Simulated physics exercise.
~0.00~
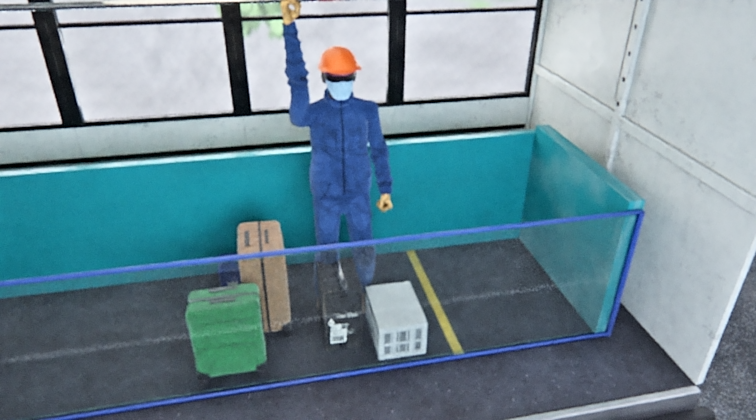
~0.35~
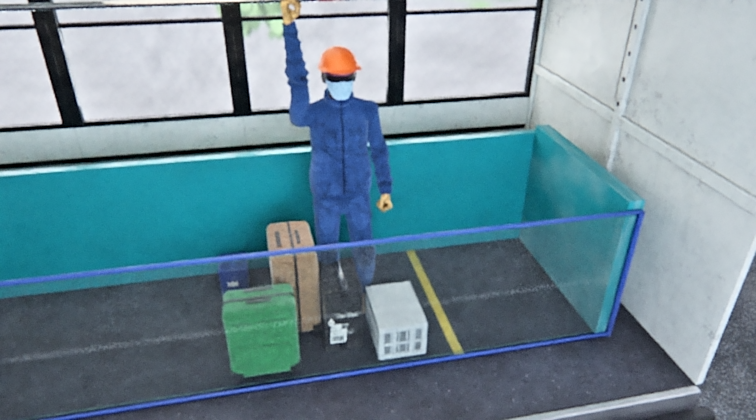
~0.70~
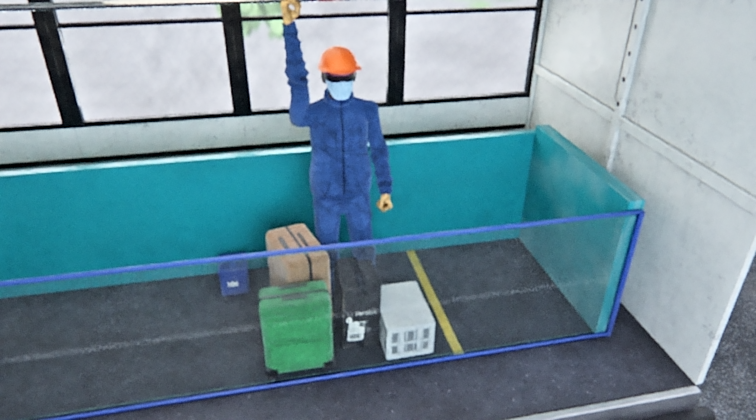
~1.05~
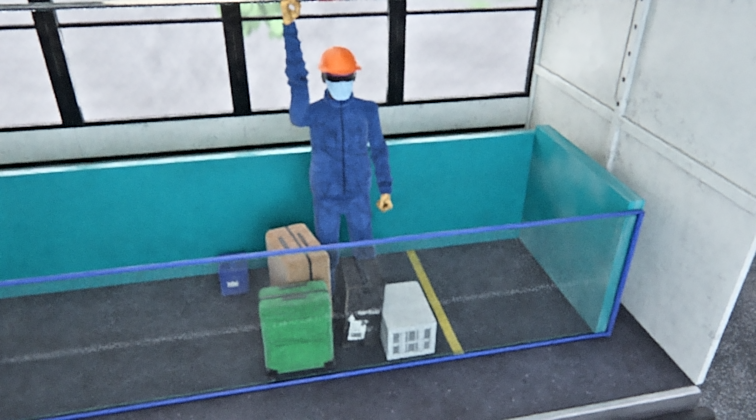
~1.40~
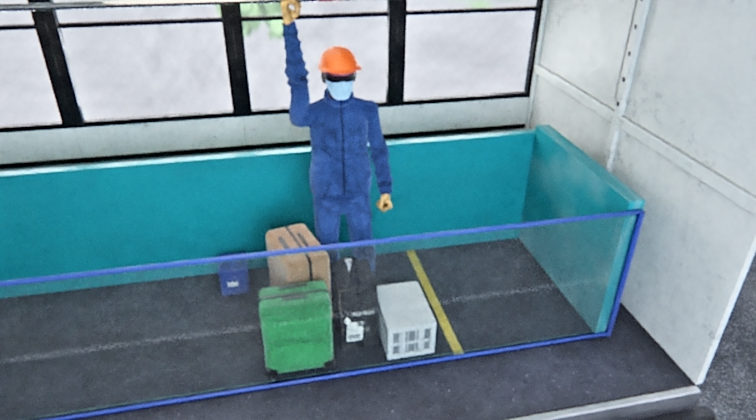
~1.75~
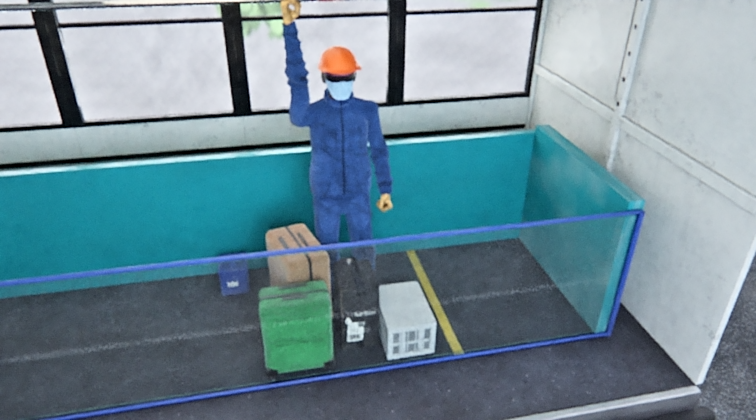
In a shuttle bay, two cases roll right and stop short of the yellow line.
